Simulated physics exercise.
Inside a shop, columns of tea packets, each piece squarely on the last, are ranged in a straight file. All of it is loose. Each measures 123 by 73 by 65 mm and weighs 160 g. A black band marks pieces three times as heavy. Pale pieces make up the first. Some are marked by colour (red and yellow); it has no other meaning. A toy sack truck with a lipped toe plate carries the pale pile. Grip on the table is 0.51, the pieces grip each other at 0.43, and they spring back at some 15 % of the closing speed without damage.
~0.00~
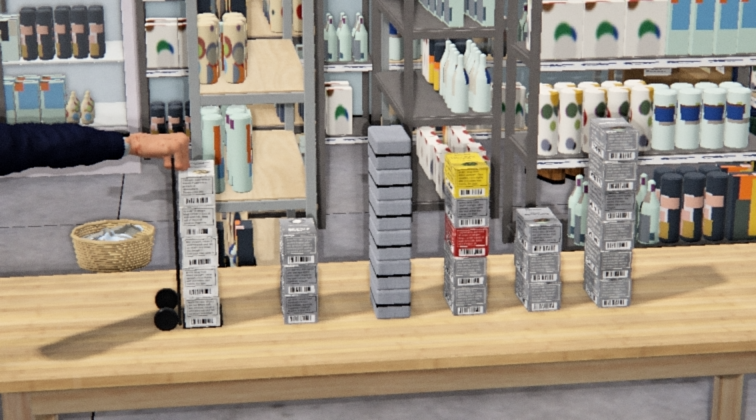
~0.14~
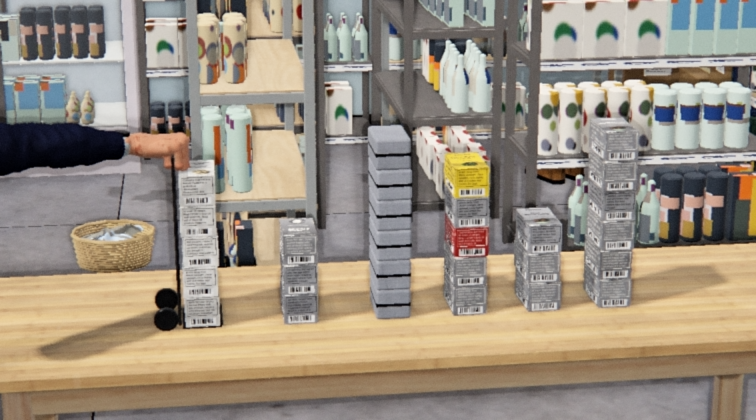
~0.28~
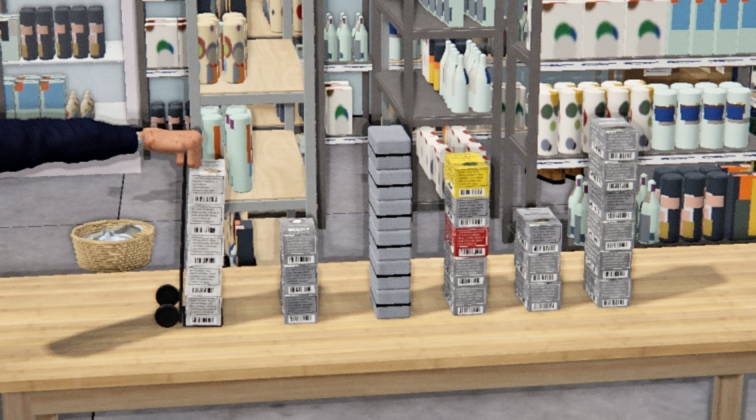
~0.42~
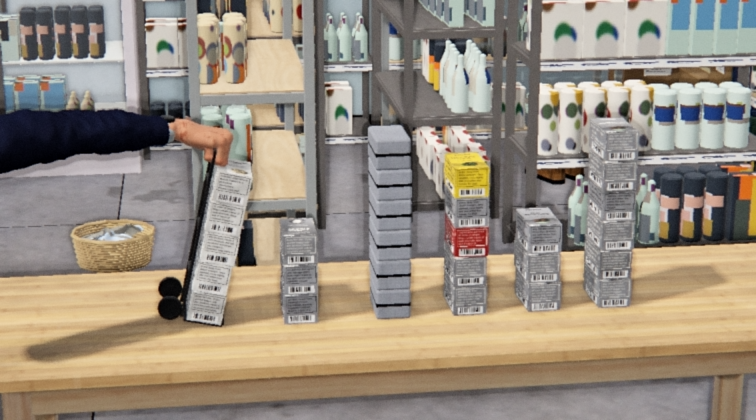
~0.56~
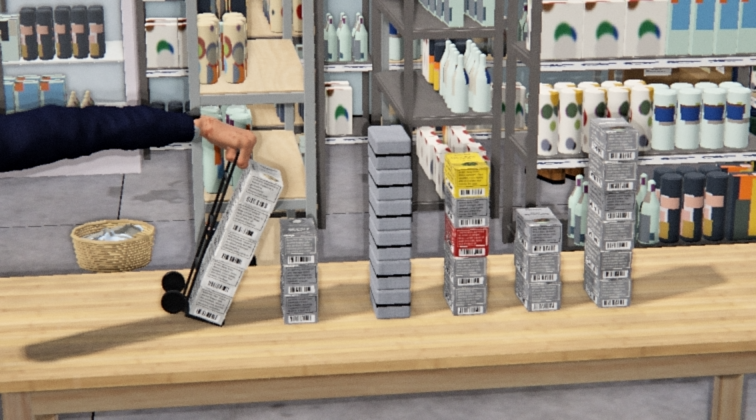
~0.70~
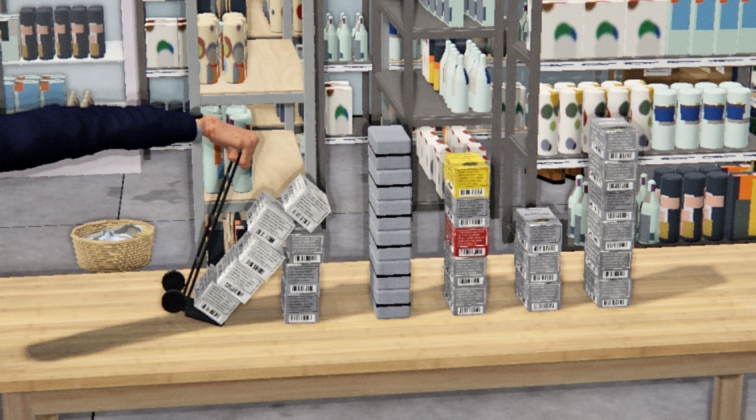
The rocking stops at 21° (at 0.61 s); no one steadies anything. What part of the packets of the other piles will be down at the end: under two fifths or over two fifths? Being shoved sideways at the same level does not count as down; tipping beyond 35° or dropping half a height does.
Less than two fifths of them.
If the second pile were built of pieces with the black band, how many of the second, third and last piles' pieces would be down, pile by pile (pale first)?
Then second 0, third 0, last 0.
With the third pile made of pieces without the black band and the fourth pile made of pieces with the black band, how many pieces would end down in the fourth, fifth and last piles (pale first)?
Then fourth 0, fifth 0, last 0.
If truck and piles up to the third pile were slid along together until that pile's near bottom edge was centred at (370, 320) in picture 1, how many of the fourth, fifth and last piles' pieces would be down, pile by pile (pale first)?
Then fourth 0, fifth 0, last 0.
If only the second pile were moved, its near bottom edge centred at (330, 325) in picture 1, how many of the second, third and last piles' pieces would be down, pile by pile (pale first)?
Then second 0, third 0, last 0.
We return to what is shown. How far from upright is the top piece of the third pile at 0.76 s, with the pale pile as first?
Roughly 0° from upright.
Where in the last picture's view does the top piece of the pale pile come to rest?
Near (353, 214).
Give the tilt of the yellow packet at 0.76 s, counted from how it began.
Some 0°.
After 0.76 s, 3 of the pale pile down; none of the 23 other packets down, 3 disturbed.
After 0.82 s, 5 of the pale pile down; none of the 23 other packets down, 3 disturbed.
In the end (1.7 s), 5 of the pale pile down; none of the 23 other packets down, 2 disturbed; red packet unmoved; yellow packet unmoved. That is 0 per cent. From the last view, middles, red packet near (466, 234), yellow packet near (467, 175).
